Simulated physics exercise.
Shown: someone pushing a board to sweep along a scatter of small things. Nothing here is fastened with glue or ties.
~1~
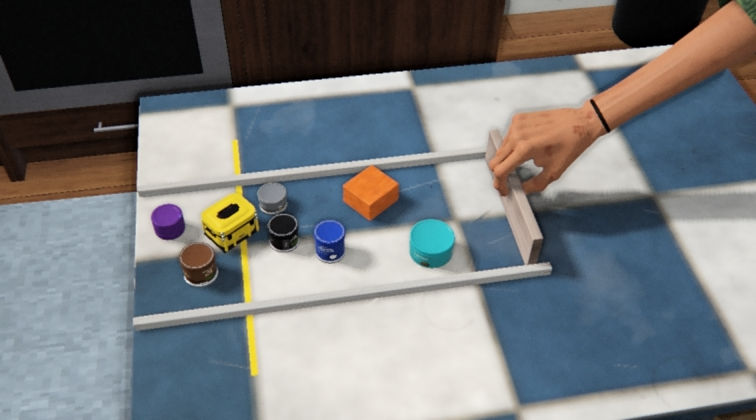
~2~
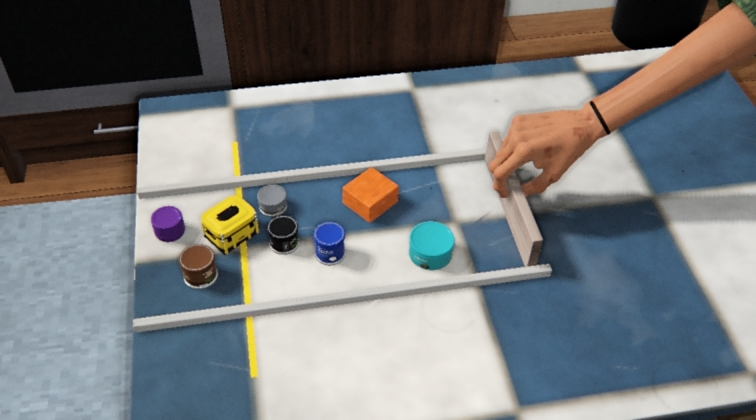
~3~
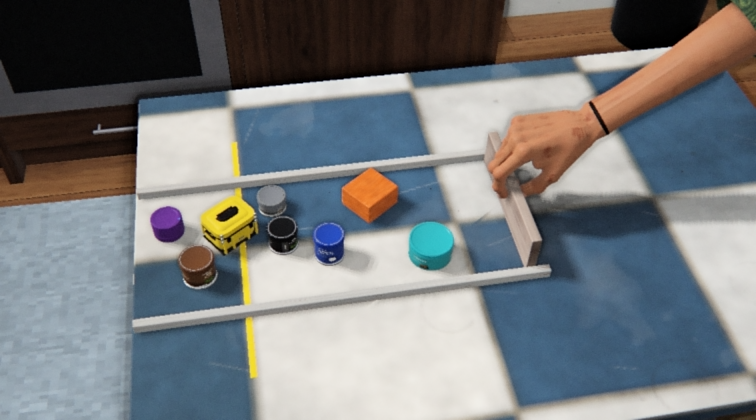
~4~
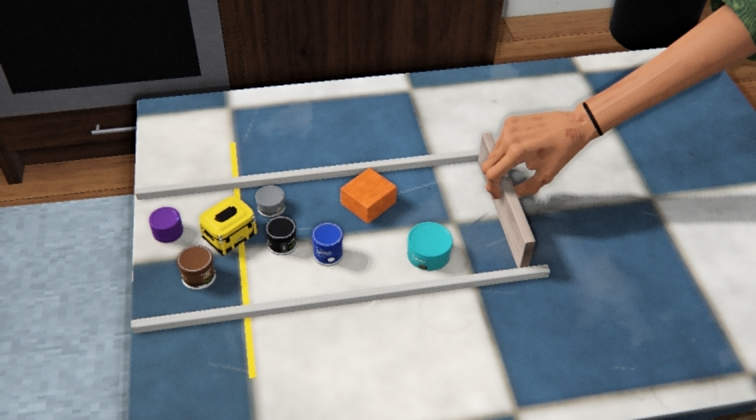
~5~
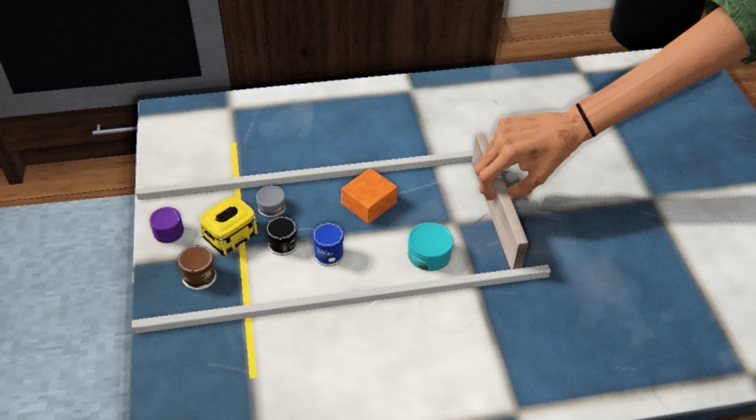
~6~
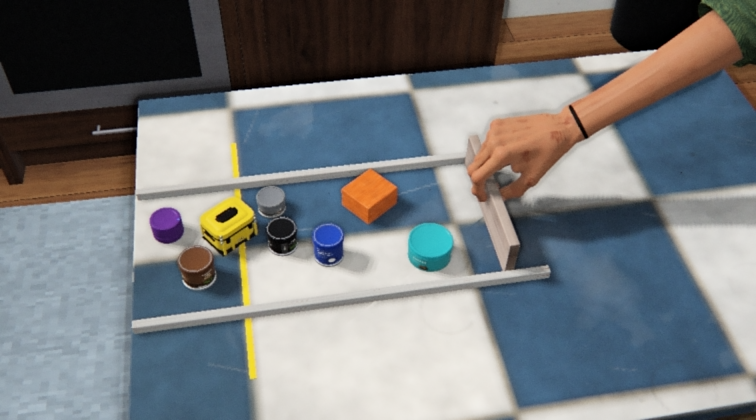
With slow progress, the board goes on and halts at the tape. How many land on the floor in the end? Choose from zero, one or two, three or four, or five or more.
In the end, zero land there.
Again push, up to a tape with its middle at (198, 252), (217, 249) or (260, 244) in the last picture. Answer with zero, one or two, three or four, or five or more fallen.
One after another: Just one or two, no fall at all, zero.
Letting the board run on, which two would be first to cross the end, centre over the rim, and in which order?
Order: Purple lid, grey tin.
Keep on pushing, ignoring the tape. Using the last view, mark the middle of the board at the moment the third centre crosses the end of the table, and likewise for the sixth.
(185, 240), then (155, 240).
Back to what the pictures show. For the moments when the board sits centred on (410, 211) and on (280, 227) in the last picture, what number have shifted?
So far 1, and 6 at the second.
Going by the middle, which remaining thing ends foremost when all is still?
The purple lid is the one.
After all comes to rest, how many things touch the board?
4 in contact.
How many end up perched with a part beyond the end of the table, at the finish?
Overhang count: 0.
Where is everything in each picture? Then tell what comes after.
Purple lid (168, 222); brown pot (199, 265); yellow case (230, 222); board (512, 195); tape (243, 243), in the first frame.
Brown pot (199, 266); blue tin (330, 244), in the second frame.
Yellow case (229, 224); grey tin (272, 201), in the third frame.
Purple lid (166, 225); board (504, 198), in the fourth frame.
Brown pot (197, 267); orange block (369, 195), in the fifth frame.
Purple lid (167, 226); brown pot (197, 268); yellow case (228, 225); board (491, 201); tape (242, 246), in the sixth frame.
Early on, none off yet; purple lid at rest near (167, 226); brown pot at rest near (197, 268); yellow case at rest near (228, 225).
A while later, none off yet; purple lid at rest near (167, 226); brown pot at rest near (197, 268); yellow case moving near (224, 223).
Finally, the number that fall off is zero.
